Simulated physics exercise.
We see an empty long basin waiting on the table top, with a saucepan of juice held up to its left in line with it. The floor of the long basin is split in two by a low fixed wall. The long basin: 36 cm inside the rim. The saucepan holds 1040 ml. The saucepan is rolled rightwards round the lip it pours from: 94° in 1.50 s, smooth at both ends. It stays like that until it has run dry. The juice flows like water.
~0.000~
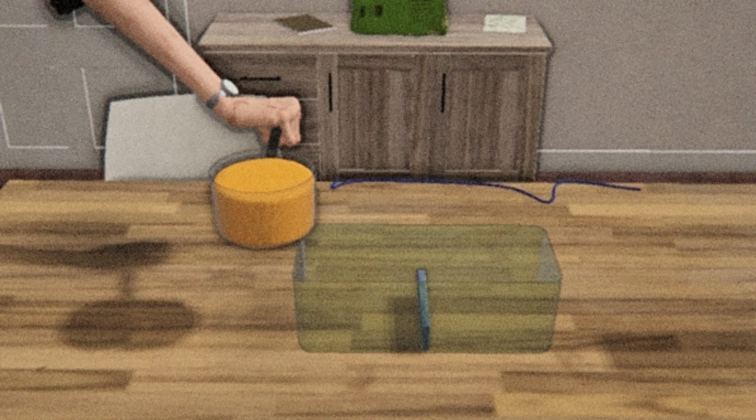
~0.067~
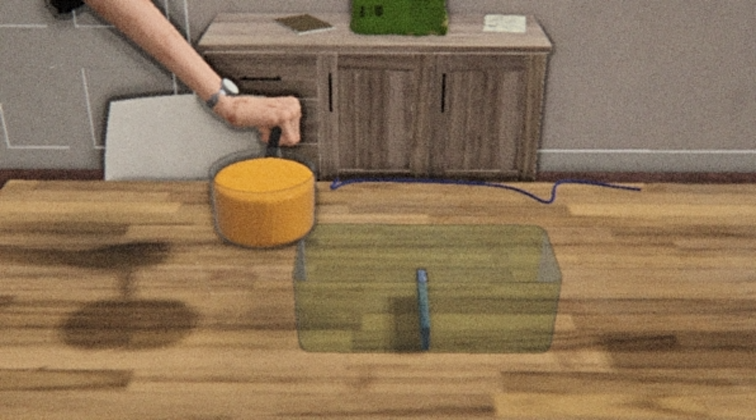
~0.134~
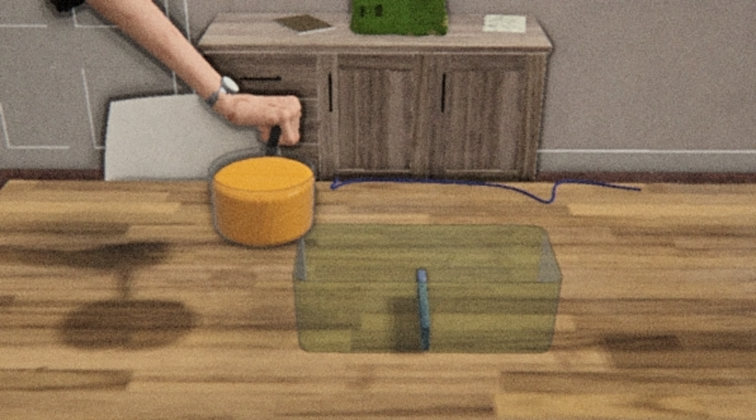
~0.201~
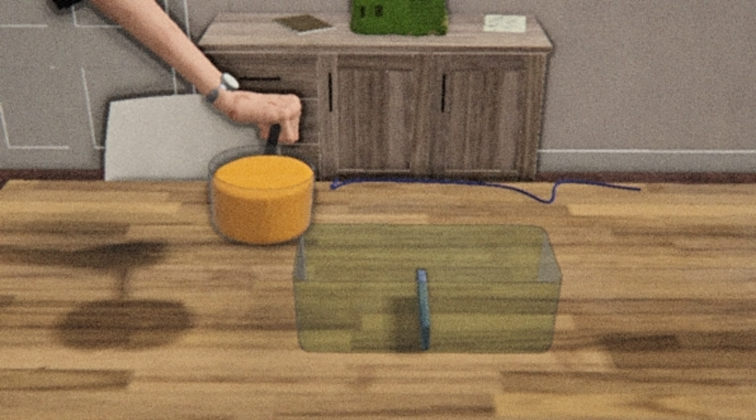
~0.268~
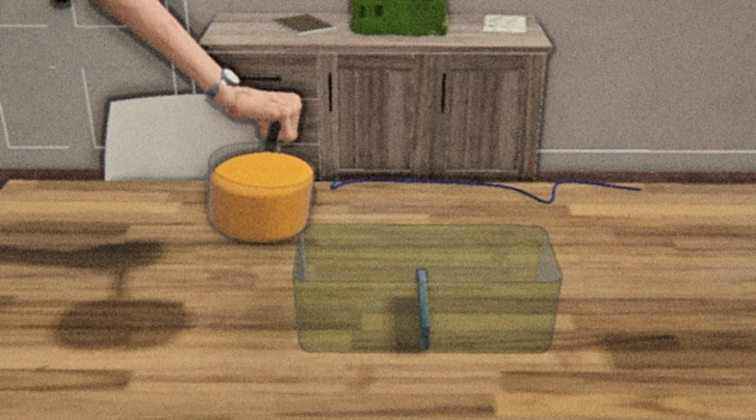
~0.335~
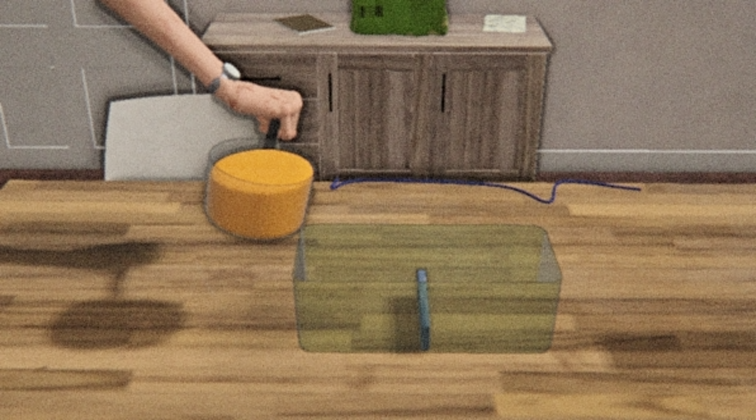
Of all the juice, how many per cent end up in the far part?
Roughly 10 per cent.
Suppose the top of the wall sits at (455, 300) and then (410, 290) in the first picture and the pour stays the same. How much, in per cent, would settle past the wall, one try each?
15 per cent first, 15 per cent second.
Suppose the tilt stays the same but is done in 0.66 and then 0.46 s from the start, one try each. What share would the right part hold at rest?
Around 30 per cent first, around 25 per cent next.
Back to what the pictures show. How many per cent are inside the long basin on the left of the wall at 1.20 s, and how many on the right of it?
Lab note: Left near 58, right near 2.
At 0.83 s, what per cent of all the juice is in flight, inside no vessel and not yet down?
Around 20 in a hundred.
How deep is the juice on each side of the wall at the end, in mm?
The left ends up at roughly 36 mm, with the right at roughly 4 mm.
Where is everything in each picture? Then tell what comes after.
Tilt 0°; pouring edge (315, 172); surface from (214, 177) to (314, 177); the long basin's rim runs from (297, 252) to (553, 254); the wall's top is at (424, 298), in the first frame.
Tilt 0°; pouring edge (315, 172); surface from (214, 177) to (314, 177), in the second frame.
Tilt 2°; pouring edge (315, 172); surface from (213, 176) to (314, 176), in the third frame.
Tilt 4°; pouring edge (315, 172); surface from (213, 174) to (313, 174), in the fourth frame.
Tilt 7°; pouring edge (315, 172); surface from (212, 171) to (313, 172), in the fifth frame.
Tilt 11°; pouring edge (315, 172); surface from (211, 168) to (313, 170), in the sixth frame.
Then, 0.83 s in, the tilt is 55° and 71 per cent is still to pour, 9 is left of the wall and 0 right of it.
Then, 1.20 s in, the tilt is 85° and 22 per cent is still to pour, 58 is left of the wall and 2 right of it.
Then, 1.58 s in, the tilt is 94° and 4 per cent is still to pour, 88 is left of the wall and 4 right of it.
Then, 2.00 s in, the tilt is 94° and 1 per cent is still to pour, 89 is left of the wall and 9 right of it.
Finally, 89 per cent lies left of the wall, 10 right of it and 1 outside.
